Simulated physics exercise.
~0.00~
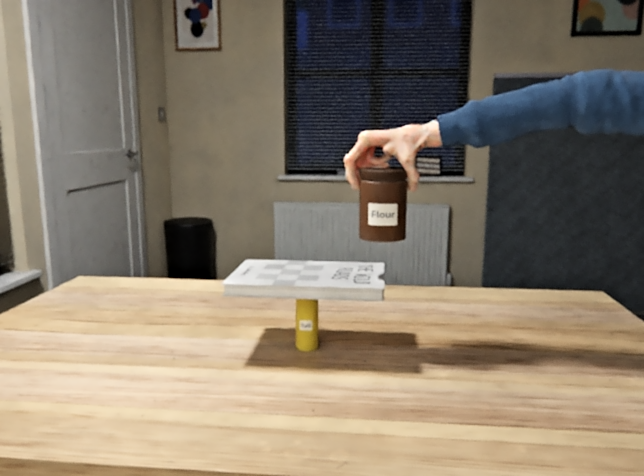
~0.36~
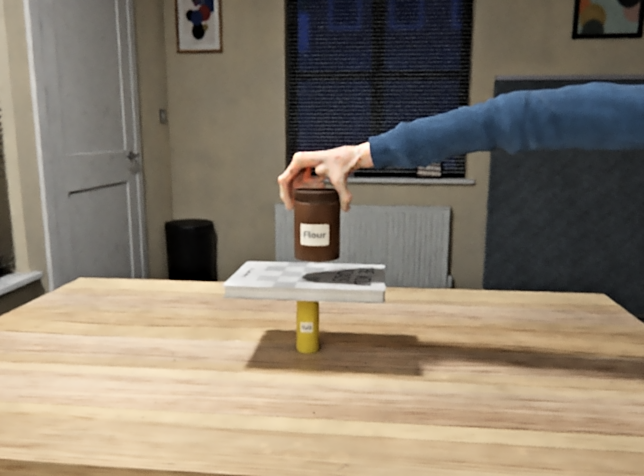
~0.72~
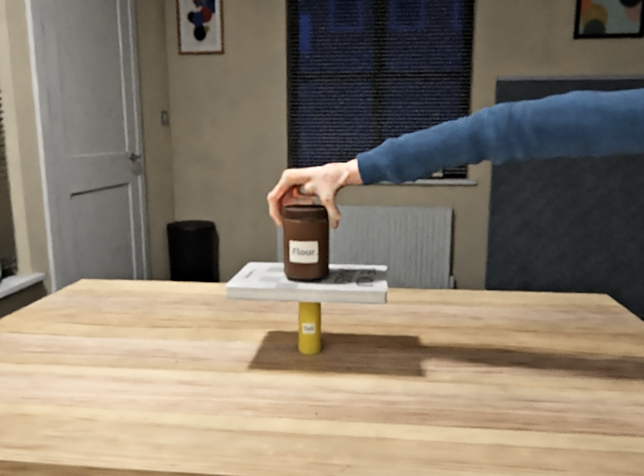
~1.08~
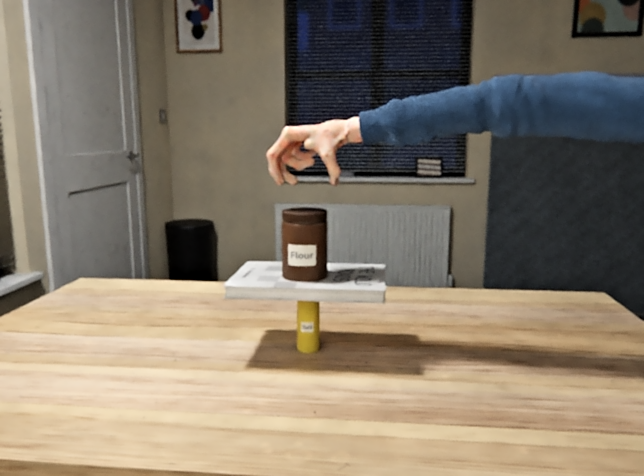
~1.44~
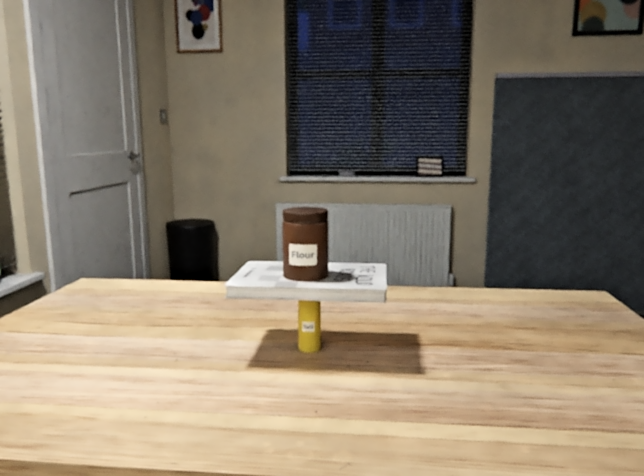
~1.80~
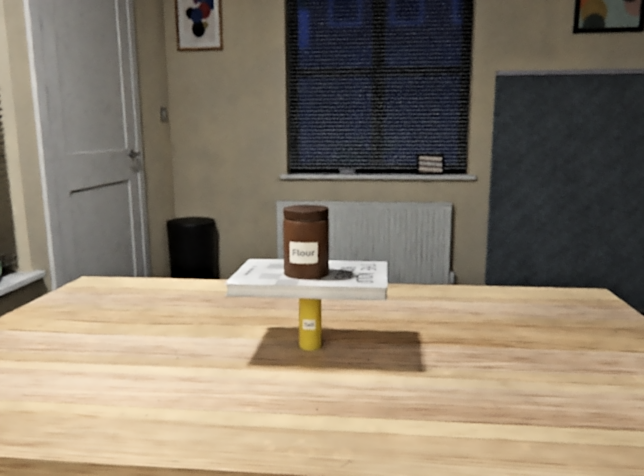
A hand sets a brown jar on a white book balanced on a yellow shaker, and it holds.
